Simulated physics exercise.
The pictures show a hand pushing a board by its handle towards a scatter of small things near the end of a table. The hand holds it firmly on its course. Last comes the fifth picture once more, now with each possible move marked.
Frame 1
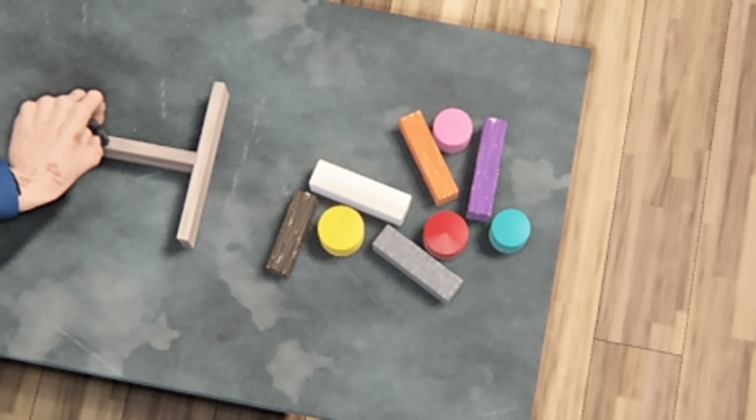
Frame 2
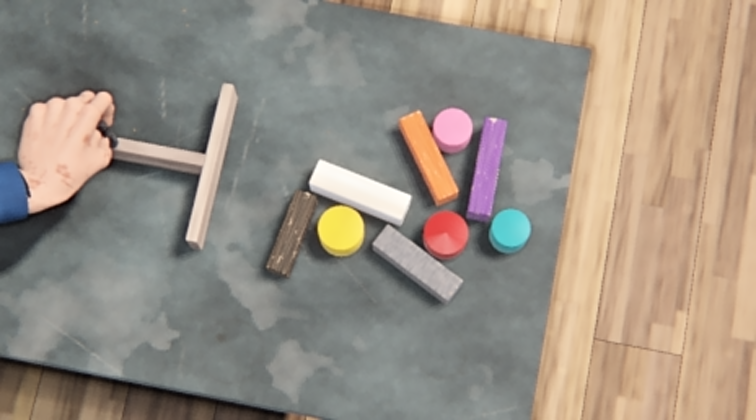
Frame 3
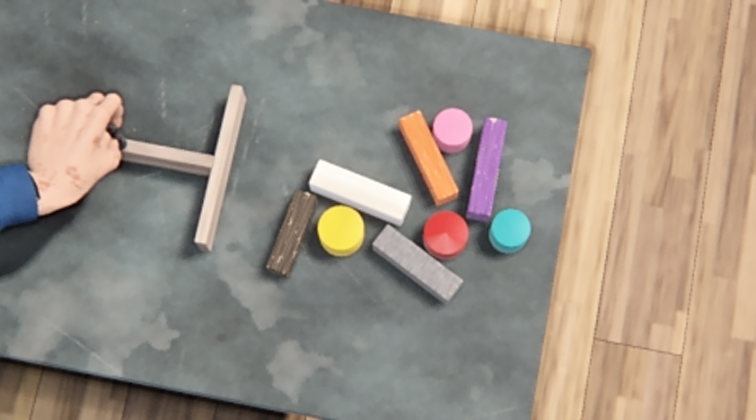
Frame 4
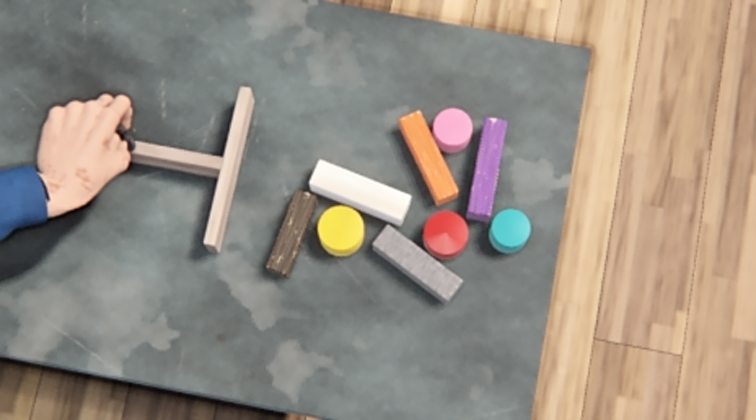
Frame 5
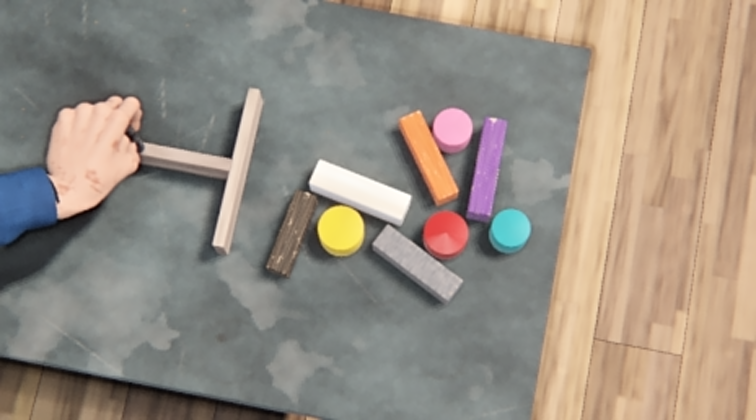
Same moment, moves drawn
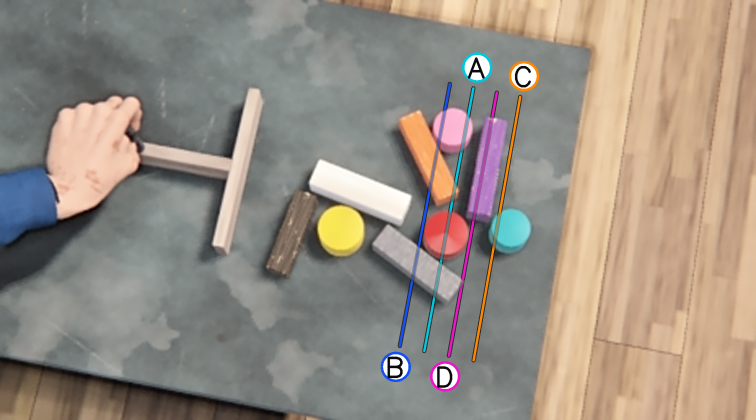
A hand sliding a T-shaped wooden board slowly rightward across a dark tabletop towards scattered coloured bars and round tins lying still.
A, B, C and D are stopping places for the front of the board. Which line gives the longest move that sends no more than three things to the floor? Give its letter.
Line C.
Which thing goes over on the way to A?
The turquoise tin.
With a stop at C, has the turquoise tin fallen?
Yes.
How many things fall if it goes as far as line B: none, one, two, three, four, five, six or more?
The count is none.
On the marked copy, A at (449, 216); B at (425, 212); C at (498, 225); D at (473, 221).
With C. Early on, board (328, 183); grey bar (434, 271); black bar (337, 243).
Further on, board (423, 201); turquoise tin (545, 236); red tin (521, 270).
At the end, board (496, 215); turquoise tin over the edge; purple bar over the edge; three fallen.
As for the rest, A is within the limit but short; B is within the limit but short; D is within the limit but short.
